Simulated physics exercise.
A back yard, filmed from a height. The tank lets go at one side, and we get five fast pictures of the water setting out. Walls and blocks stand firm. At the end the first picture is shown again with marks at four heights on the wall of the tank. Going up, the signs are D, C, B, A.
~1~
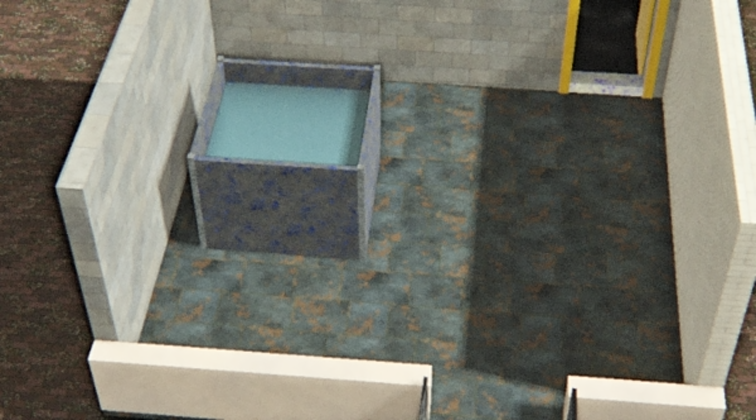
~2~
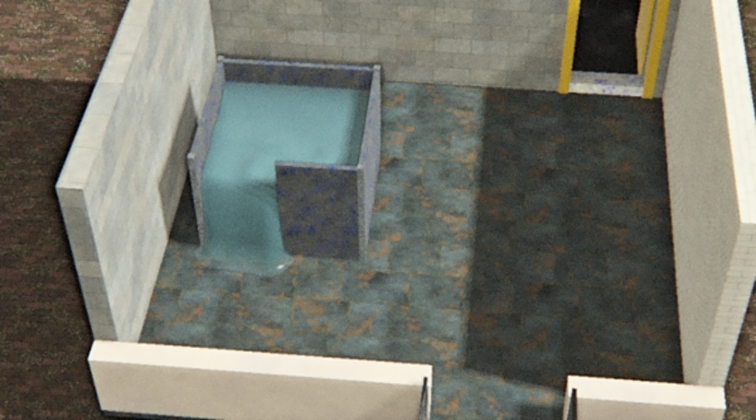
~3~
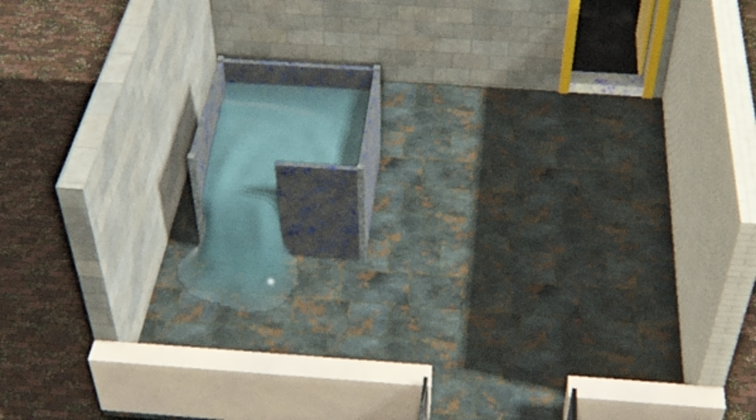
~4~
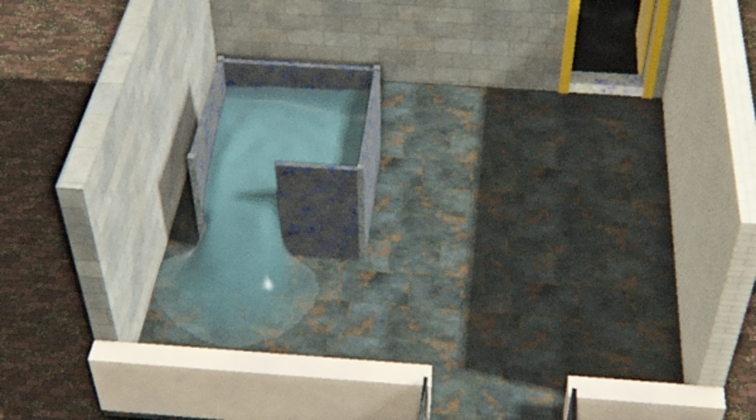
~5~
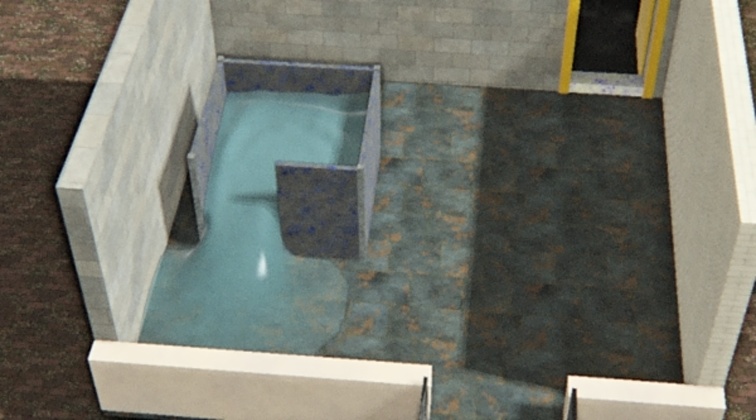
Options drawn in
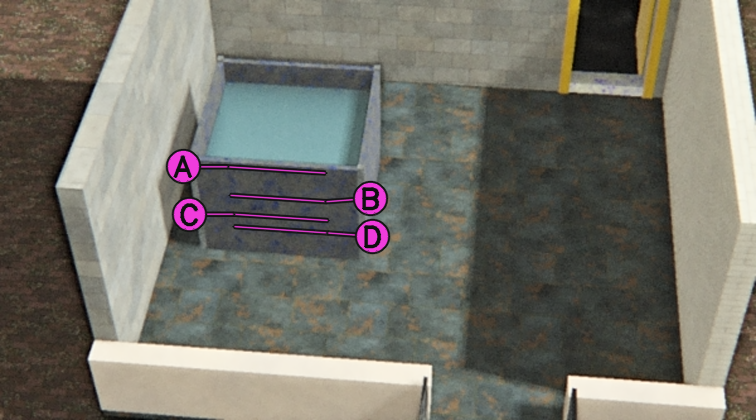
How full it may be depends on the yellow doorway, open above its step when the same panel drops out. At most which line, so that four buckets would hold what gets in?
Level B.
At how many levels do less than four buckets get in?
Three.
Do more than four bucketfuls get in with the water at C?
No, that is safe.
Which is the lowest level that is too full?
That is level A.
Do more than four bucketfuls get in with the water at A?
Yes.
On the marked copy, A at (276, 169); B at (278, 198); C at (280, 217); D at (281, 229); from the bottom up D, C, B, A.
With A, about 12 bucketfuls get in.
With B, a bucket or two gets in.
With C, nothing gets over.
With D, nothing gets over.
